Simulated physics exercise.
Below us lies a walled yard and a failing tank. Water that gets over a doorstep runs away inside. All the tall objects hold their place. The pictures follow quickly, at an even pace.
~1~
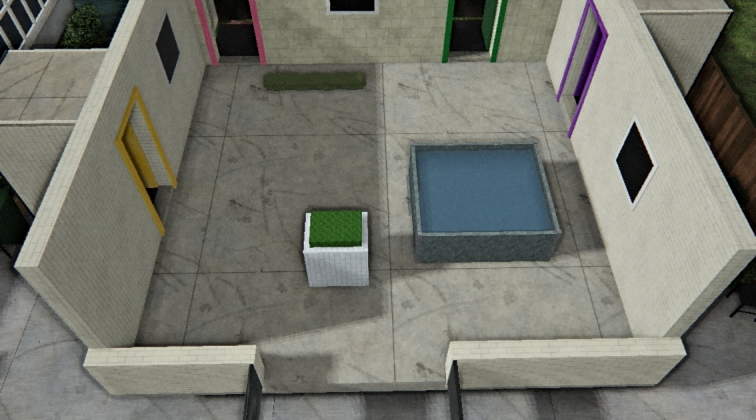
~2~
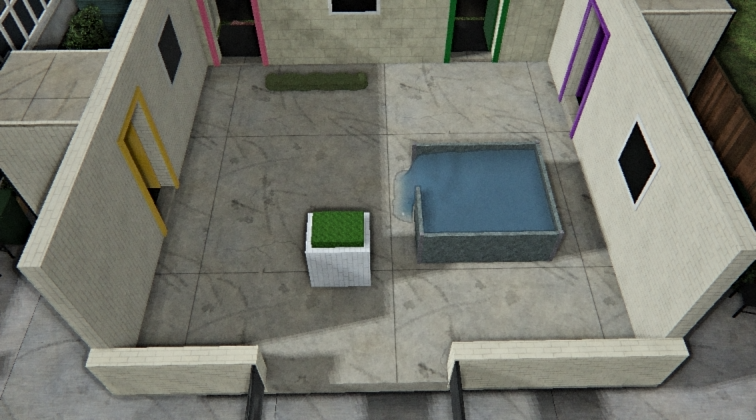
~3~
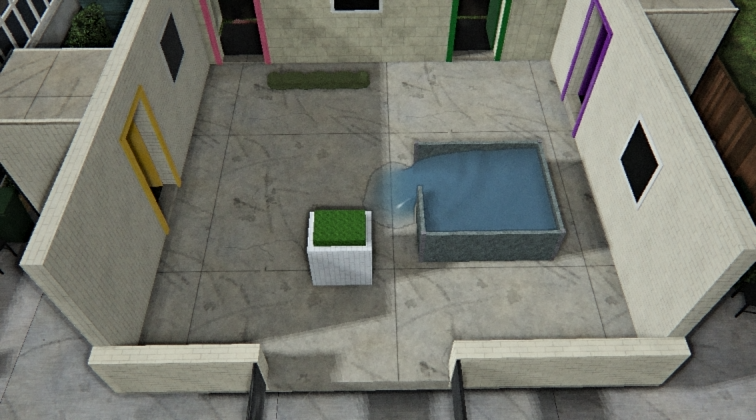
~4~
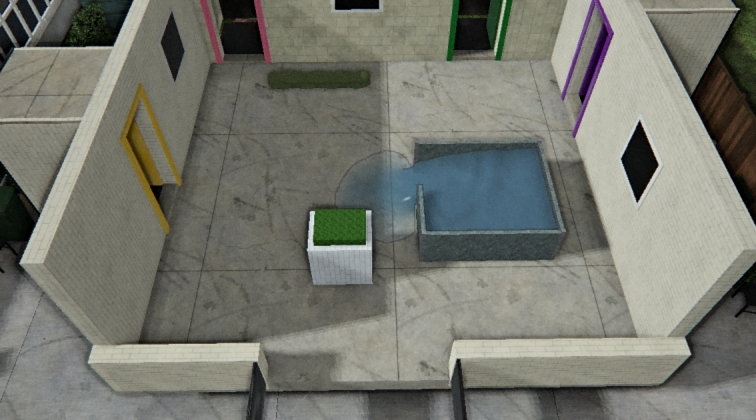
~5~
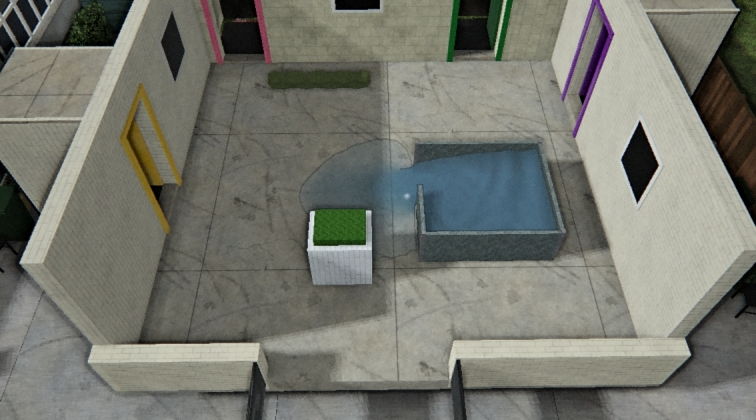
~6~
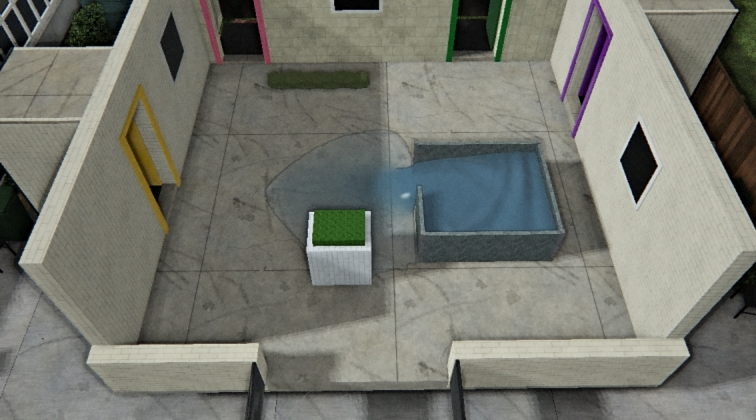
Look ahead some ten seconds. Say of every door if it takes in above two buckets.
One by one: The purple door stays under that; the yellow door takes more than that; the pink door takes more than that; the green door stays under that.
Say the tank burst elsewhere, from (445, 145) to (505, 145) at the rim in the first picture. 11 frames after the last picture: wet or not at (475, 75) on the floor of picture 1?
At that place: Covered.
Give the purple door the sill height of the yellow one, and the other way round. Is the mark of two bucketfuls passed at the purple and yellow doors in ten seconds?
The purple door holds; the yellow door keeps below it.
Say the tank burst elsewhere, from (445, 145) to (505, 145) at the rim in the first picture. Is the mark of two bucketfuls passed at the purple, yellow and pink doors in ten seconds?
My reading: Purple door keeps below it, yellow door keeps below it, pink door takes more.
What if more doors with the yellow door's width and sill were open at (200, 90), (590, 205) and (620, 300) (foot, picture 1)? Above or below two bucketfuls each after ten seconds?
In that order: Floods, holds, lets less in.
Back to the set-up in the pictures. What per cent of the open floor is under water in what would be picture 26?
Roughly 40 per cent.
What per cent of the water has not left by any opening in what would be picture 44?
Roughly 90 per cent.
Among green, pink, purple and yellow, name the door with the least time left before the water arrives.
I say the one in yellow.
A moment on, water covers 25 % of the floor; the purple door not reached, the yellow door wet at the sill, nothing in, the pink door not reached, the green door not reached.
Next, water covers 35 % of the floor; the purple door not reached, the yellow door over two buckets in, the pink door not reached, the green door not reached.
Then, water covers 40 % of the floor; the purple door not reached, the yellow door far over two buckets in, the pink door under two buckets in, the green door not reached.
Later, water covers 60 % of the floor; the purple door not reached, the yellow door far over two buckets in, the pink door far over two buckets in, the green door not reached.
In the end, water covers 90 % of the floor; the purple door wet at the sill, nothing in, the yellow door far over two buckets in, the pink door far over two buckets in, the green door wet at the sill, nothing in.
